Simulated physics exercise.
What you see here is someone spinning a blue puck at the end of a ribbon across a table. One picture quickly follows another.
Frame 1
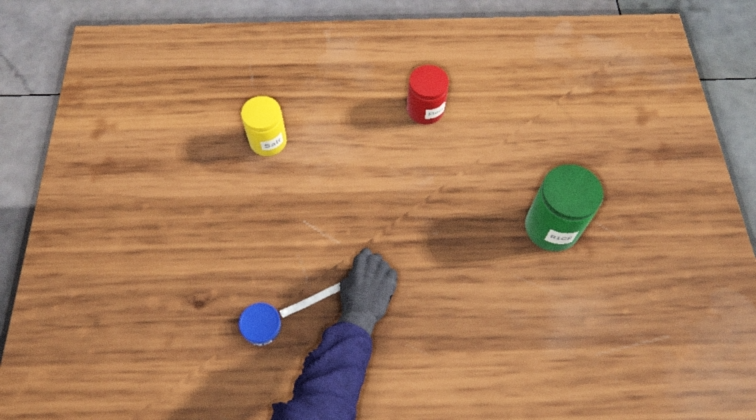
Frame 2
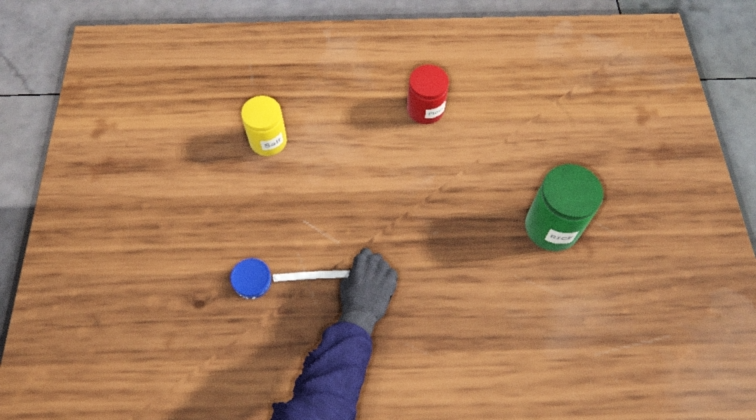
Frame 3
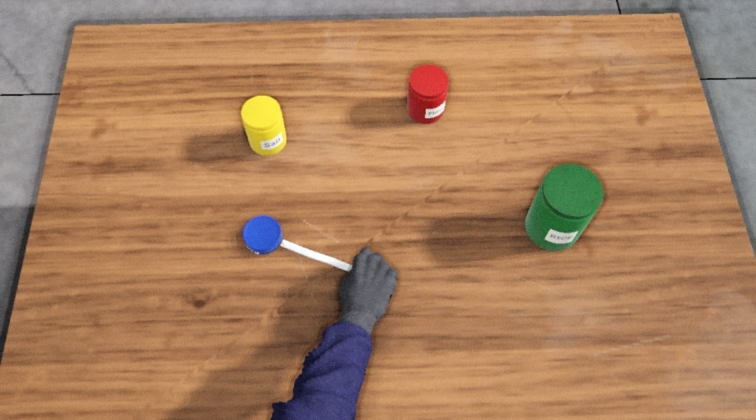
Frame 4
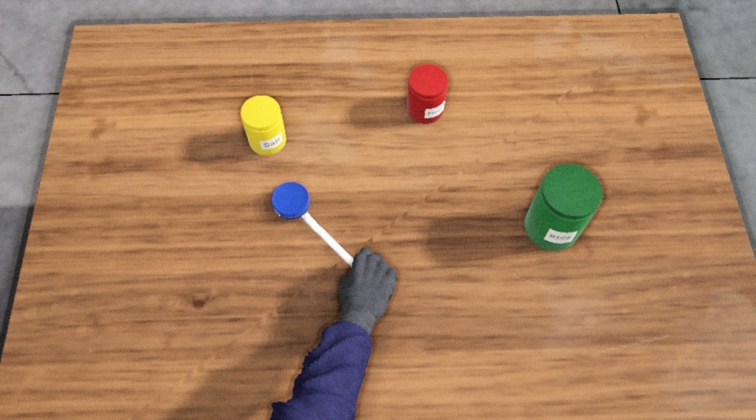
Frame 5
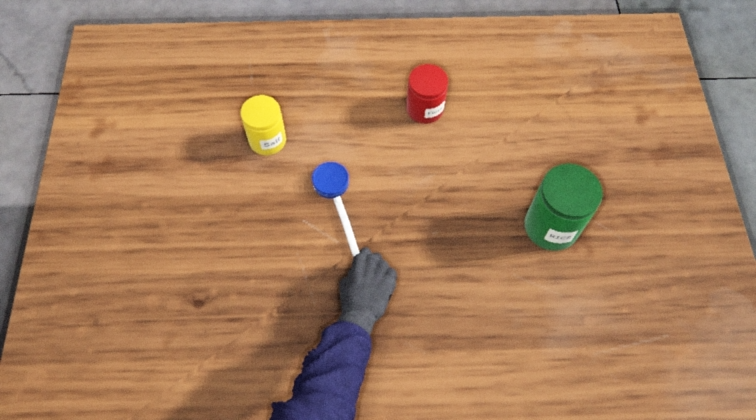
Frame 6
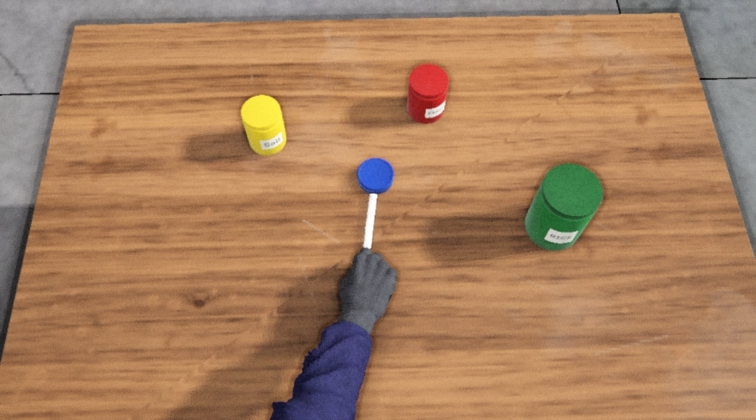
A wooden tabletop with grey floor around its edges is seen from above at a steep angle, the view staying still. A yellow jar stands at the upper left, a red jar at the upper middle and a larger green canister at the right. A gloved hand in a purple sleeve holds a white ribbon near the centre, swinging the blue puck clockwise from lower left, up past the left side, to above the hand.
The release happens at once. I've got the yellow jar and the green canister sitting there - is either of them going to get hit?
Well, the yellow jar will be fine, the green canister will be hit.
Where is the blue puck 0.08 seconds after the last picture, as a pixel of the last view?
Position at that instant: (460, 195).
Then, 0.08 s after the last picture, puck near (460, 196).
Then, 0.20 s after the last picture, puck near (514, 206); green canister pushed aside.
At rest, puck near (514, 206); green canister pushed aside. The yellow jar escapes it and the green canister is struck.
